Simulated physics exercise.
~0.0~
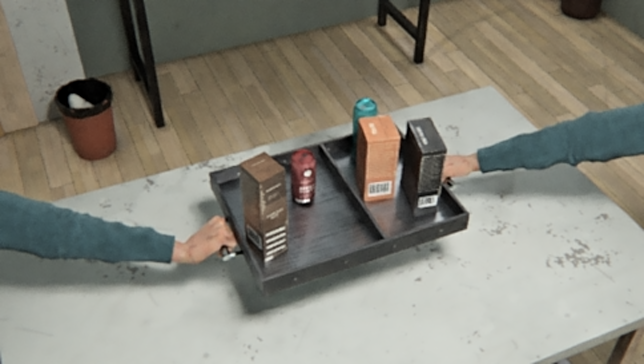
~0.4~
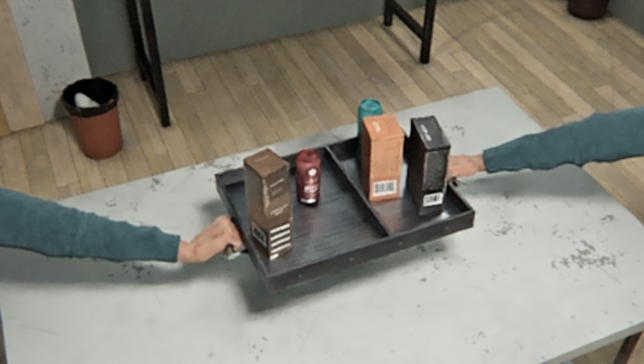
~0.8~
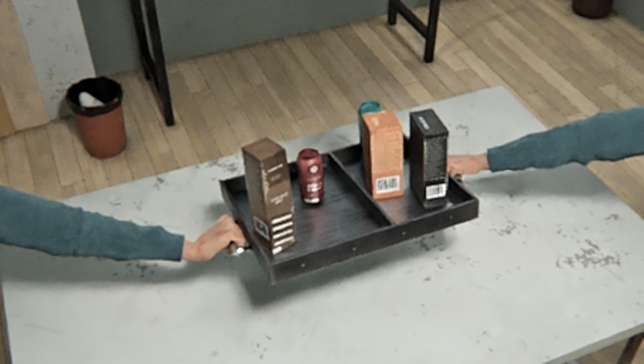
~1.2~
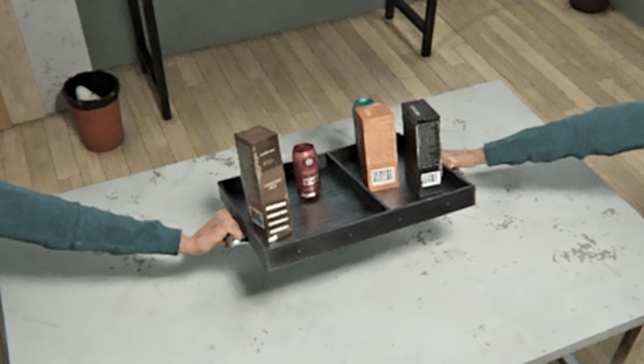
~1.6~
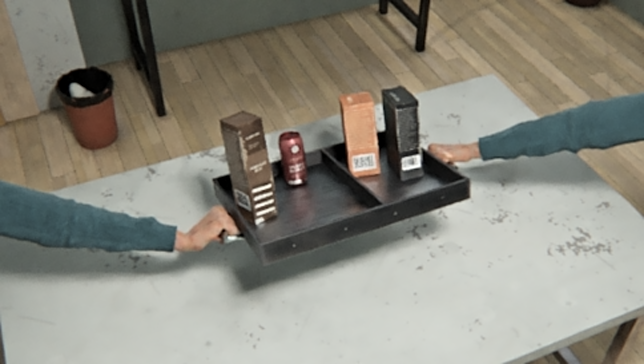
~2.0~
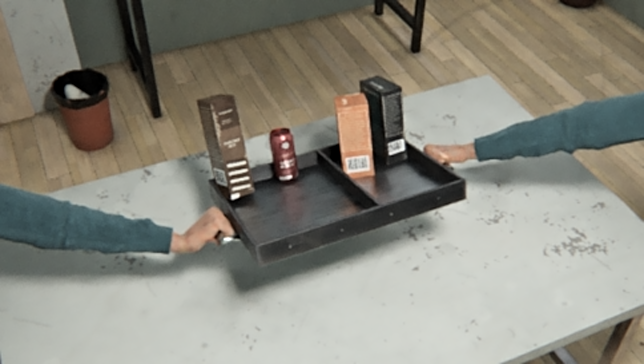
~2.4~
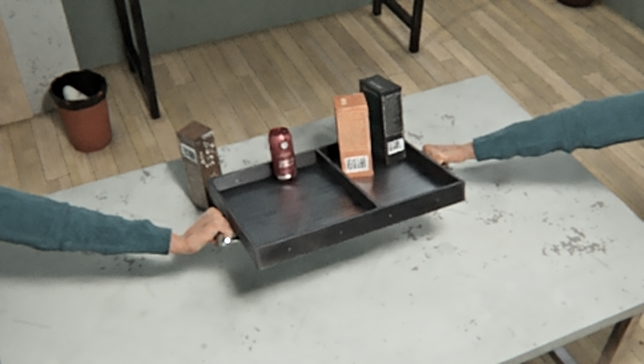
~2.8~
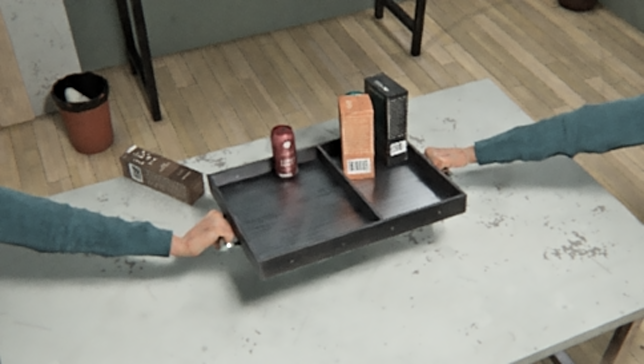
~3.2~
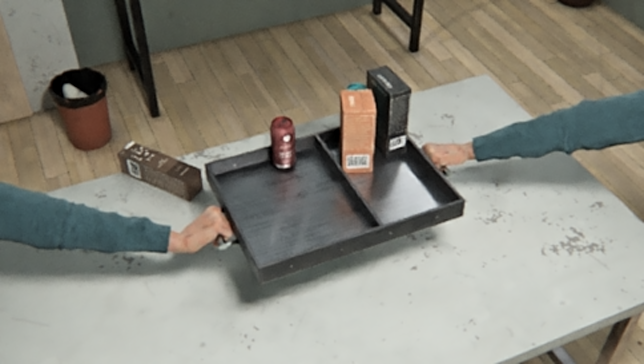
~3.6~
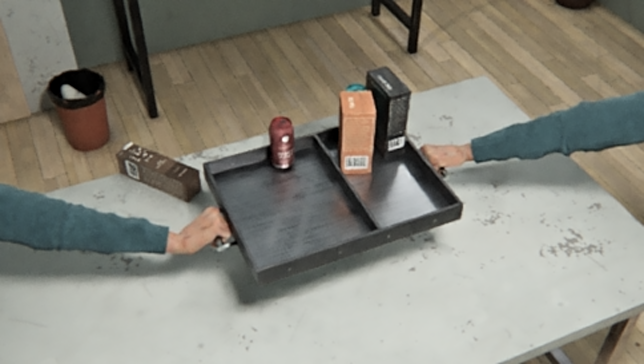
Two hands tilting a dark tray away and levelling it, the brown carton toppling off the far edge onto the table.
